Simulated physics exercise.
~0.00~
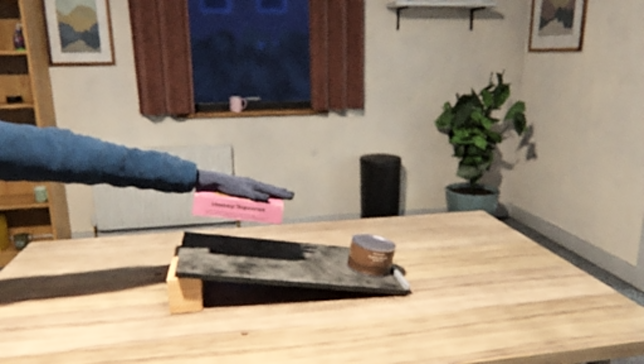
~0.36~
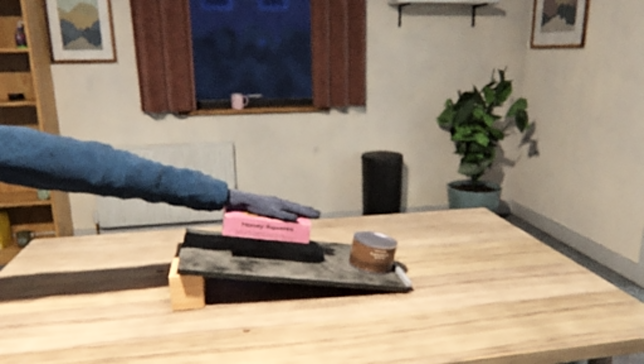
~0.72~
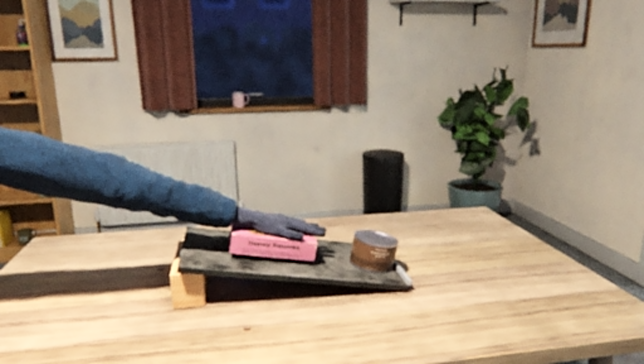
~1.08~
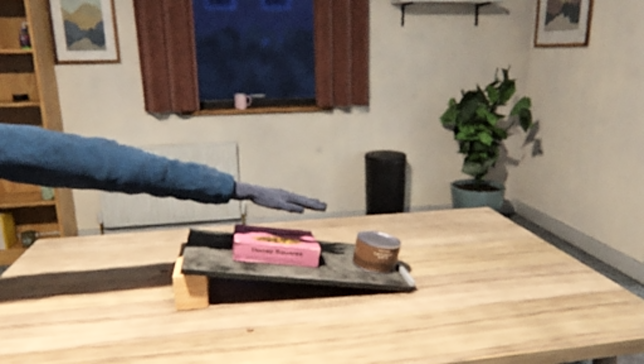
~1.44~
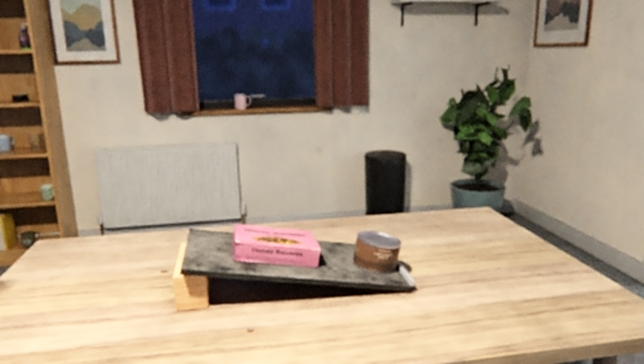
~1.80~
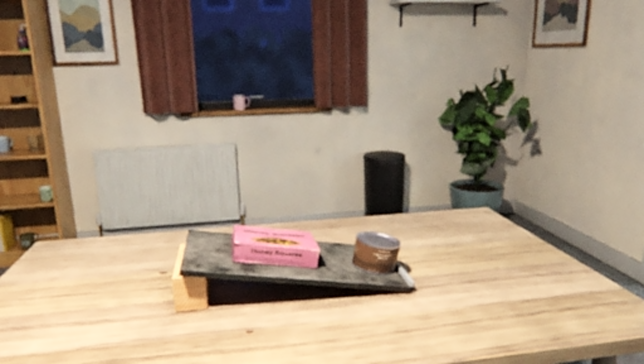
A pink packet was lowered by a gloved hand onto a dark sloping board on a wooden table, up the slope from a brown tub. The hand let go and drew back out of view, and the packet stayed put on the slope.
